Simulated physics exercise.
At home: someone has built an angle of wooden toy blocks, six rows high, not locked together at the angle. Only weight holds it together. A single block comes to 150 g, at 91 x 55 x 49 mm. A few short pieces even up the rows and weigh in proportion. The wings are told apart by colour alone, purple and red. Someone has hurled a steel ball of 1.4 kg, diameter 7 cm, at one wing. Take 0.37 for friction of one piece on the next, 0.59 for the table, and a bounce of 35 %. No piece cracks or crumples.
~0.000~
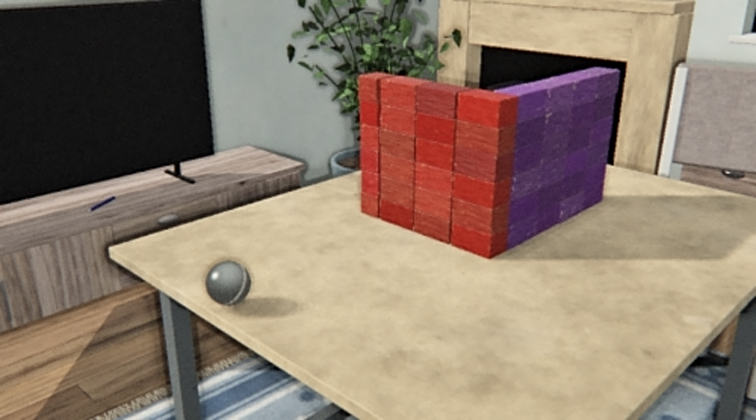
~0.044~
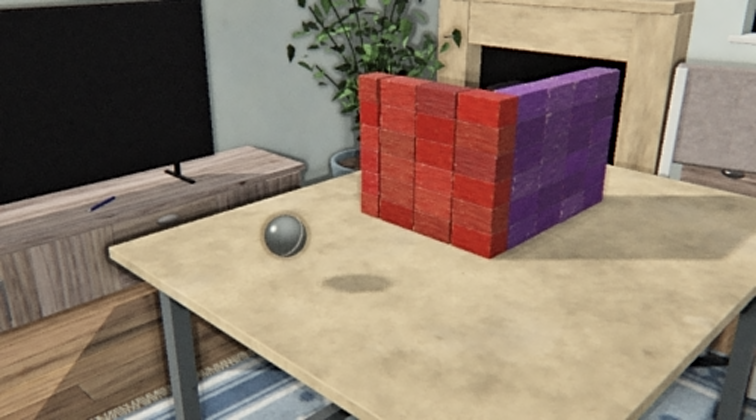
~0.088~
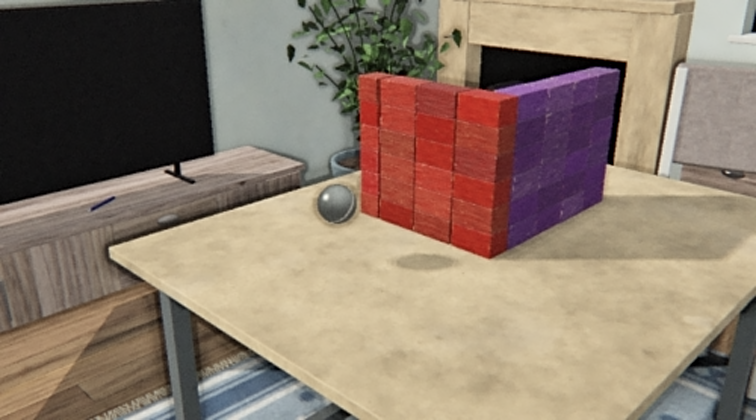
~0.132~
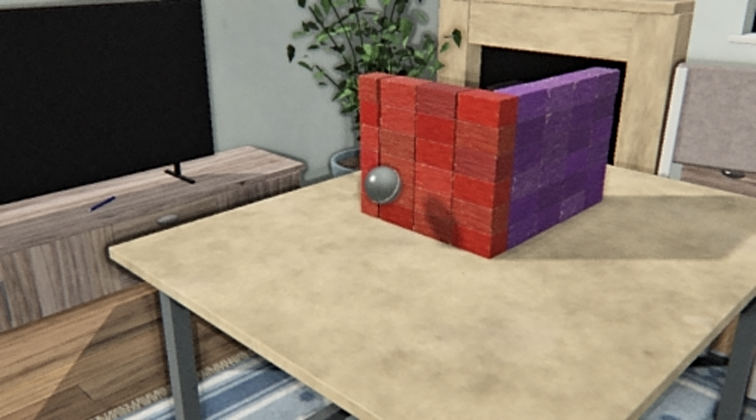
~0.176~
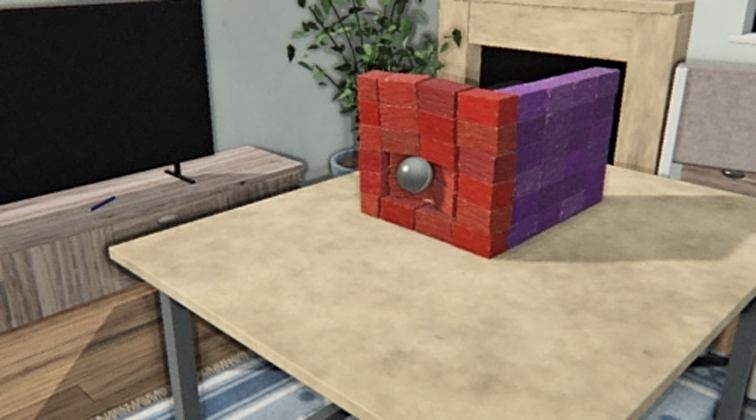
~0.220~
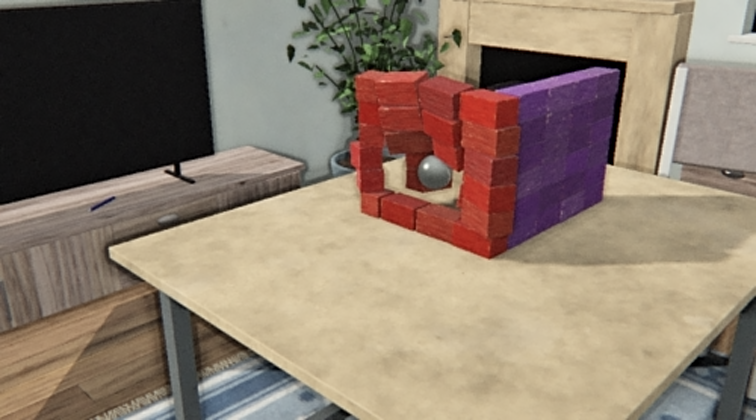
The footage shows a grey ball flying rightward over a table toward two joined block walls, one red and one purple, then punching through the red wall, pushing blocks inward and opening a hole while the purple wall stays still.
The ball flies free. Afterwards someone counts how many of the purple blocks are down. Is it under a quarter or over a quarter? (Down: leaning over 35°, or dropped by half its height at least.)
Less than a quarter of them.
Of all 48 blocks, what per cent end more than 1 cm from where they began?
Shifted: 40 per cent.
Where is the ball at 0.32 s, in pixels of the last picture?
At about (474, 182).
By 0.32 s, ball still moving; none of the 24 purple blocks down (10 of 48 in all colours); top purple block unmoved; top red block moved 18 mm.
By 0.46 s, ball still moving; none of the 24 purple blocks down (15 of 48 in all colours); top purple block unmoved; top red block moved 12 mm.
When it is over (1.6 s), ball rolling away; none of the 24 purple blocks down (15 of 48 in all colours); top purple block unmoved; top red block moved 12 mm. That is 0 per cent. In pixels of the last frame, middles, top purple block near (521, 103), top red block near (490, 110).
